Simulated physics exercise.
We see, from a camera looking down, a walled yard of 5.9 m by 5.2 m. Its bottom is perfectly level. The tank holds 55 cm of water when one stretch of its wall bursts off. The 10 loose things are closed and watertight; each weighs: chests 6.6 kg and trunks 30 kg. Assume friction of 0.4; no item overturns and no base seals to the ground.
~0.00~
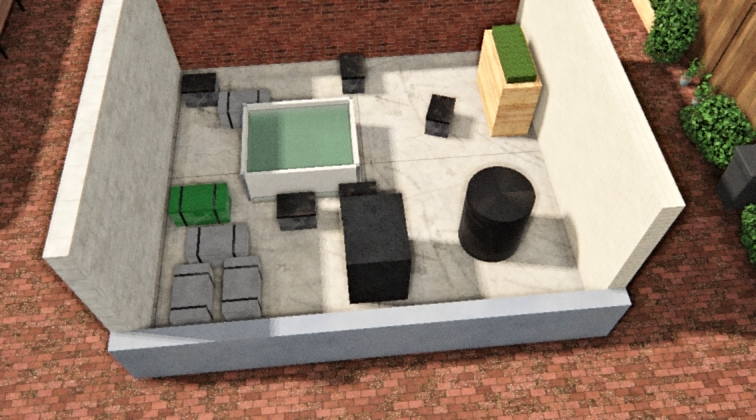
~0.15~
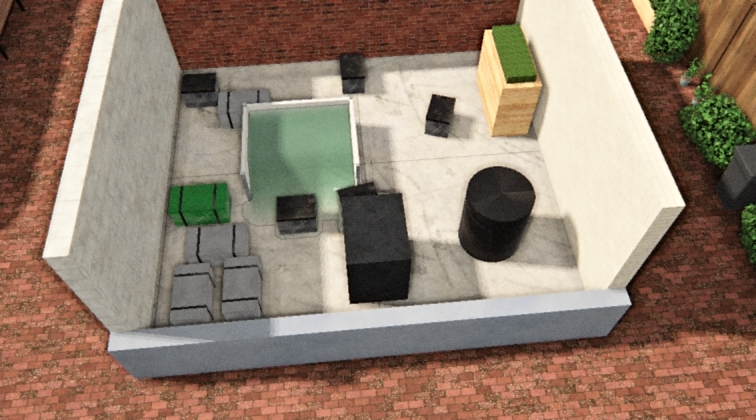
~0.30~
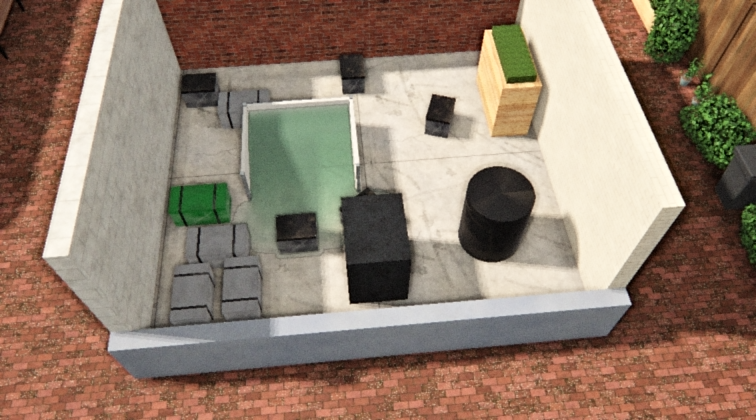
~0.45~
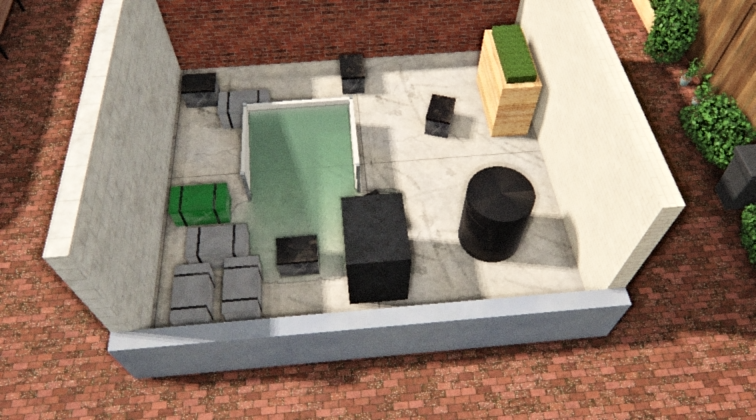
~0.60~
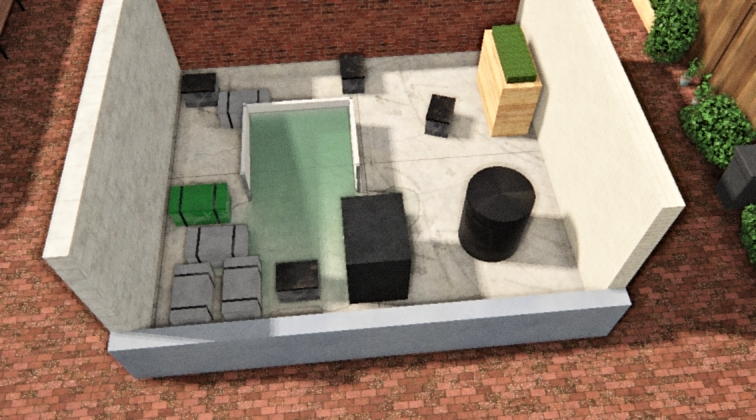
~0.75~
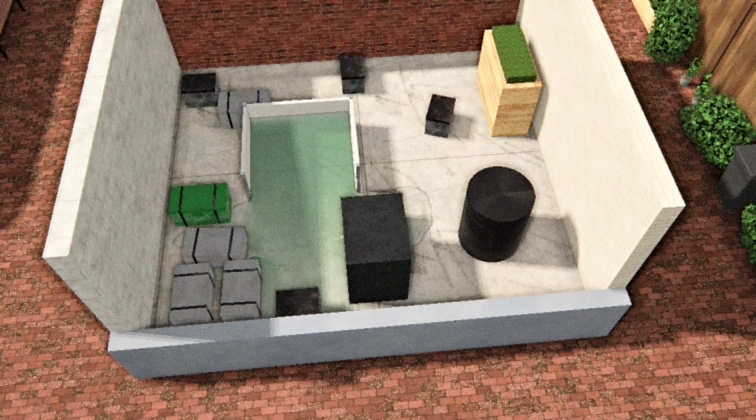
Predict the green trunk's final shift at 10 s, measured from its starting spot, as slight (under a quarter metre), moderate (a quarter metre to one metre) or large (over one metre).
Large.
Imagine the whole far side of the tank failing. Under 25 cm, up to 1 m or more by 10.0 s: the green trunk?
In that case the green trunk slides a little.
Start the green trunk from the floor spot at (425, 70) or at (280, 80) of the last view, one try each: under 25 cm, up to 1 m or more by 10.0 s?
First it remains in place, then it remains in place.
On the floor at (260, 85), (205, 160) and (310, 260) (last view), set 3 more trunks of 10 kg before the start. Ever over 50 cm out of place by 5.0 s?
In turn: Less, over, past it.
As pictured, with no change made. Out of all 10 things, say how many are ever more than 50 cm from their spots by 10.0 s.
The number is 8.
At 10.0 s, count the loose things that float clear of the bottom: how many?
By my count, 3.
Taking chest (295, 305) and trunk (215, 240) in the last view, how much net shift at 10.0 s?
In turn: 140 cm, 300 cm.
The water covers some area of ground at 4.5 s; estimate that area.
Close to 20 m2, I'd say.
After 2.0 s the green trunk is near (198, 197), 0.0 m from its start, aground; 4 afloat.
After 4.5 s the green trunk is near (213, 119), 1.5 m from its start, aground; 4 afloat.
After 7.0 s the green trunk is near (221, 65), 2.7 m from its start, aground; 2 afloat.
After 10.0 s the green trunk is near (226, 62), 2.8 m from its start, aground; 3 afloat.
